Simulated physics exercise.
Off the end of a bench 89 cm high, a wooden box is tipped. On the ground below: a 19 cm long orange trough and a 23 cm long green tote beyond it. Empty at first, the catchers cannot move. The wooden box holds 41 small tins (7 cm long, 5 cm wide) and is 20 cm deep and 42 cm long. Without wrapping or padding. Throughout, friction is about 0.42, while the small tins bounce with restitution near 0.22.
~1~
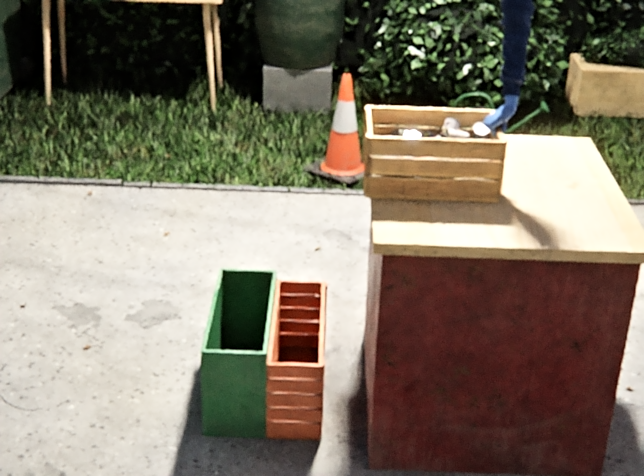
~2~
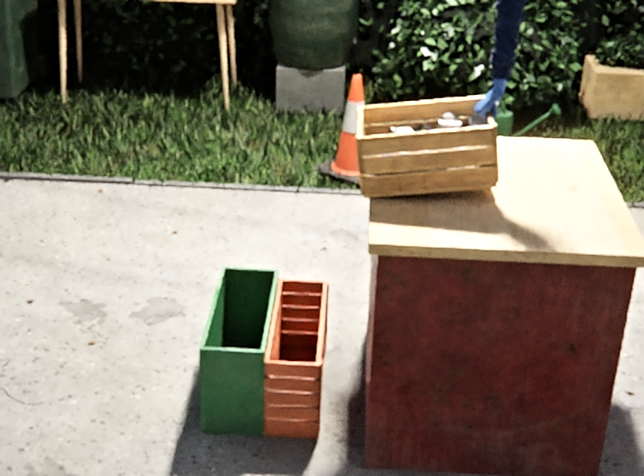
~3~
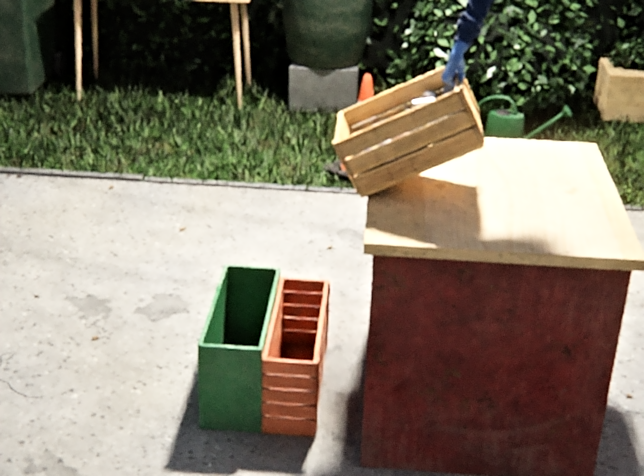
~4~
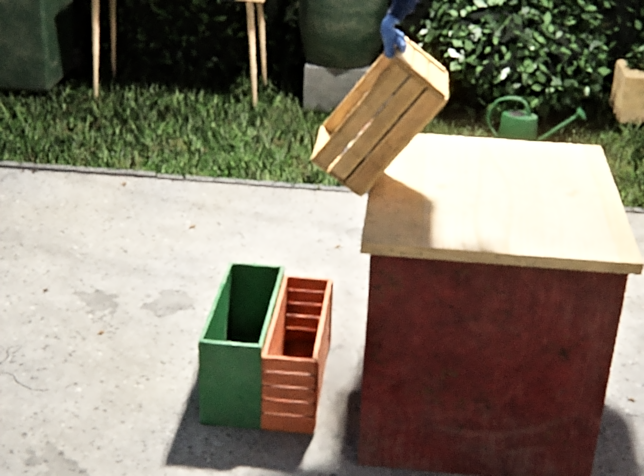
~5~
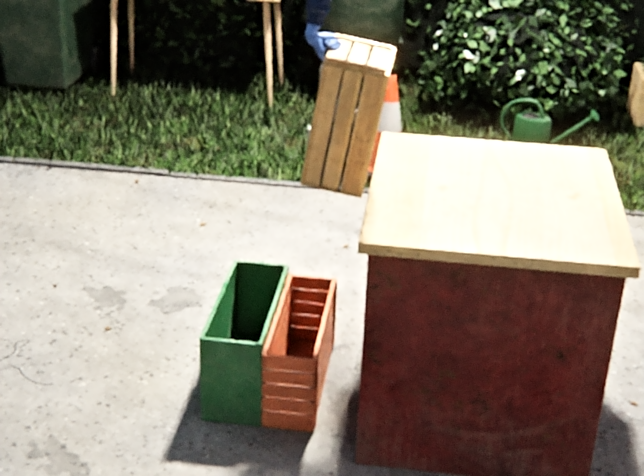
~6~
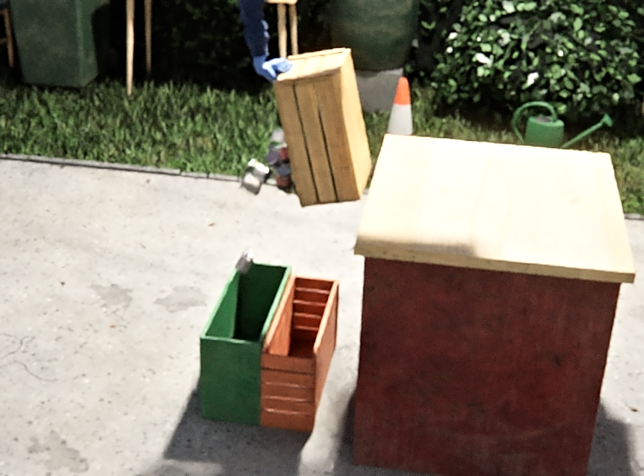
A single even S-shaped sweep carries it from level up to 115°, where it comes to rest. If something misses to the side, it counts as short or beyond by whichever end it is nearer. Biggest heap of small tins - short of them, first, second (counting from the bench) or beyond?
Answer: Second.
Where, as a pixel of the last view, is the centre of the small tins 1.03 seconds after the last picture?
Look around pixel (246, 369).
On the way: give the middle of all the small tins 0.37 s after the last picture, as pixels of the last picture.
Load centre: About (254, 296).
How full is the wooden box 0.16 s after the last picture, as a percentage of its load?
Around 40 per cent of the load.
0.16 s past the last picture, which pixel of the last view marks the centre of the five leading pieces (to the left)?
Around (219, 263).
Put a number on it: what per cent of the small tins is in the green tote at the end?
It works out to roughly 75 percent.
Then, 0.16 s after the last picture, tilt 113°; 17 still in the wooden box, 1 in the green tote and 23 in the air.
Then, 0.37 s after the last picture, tilt 115°; 8 still in the wooden box, 14 in the green tote, 4 on the ground beyond the green tote and 15 in the air.
Then, 0.66 s after the last picture, tilt 115°; 2 in the orange trough, 25 in the green tote, 7 on the ground beyond the green tote and 7 in the air.
When it is over (1.03 s after the last picture), 2 in the orange trough, 31 in the green tote and 8 on the ground beyond the green tote.
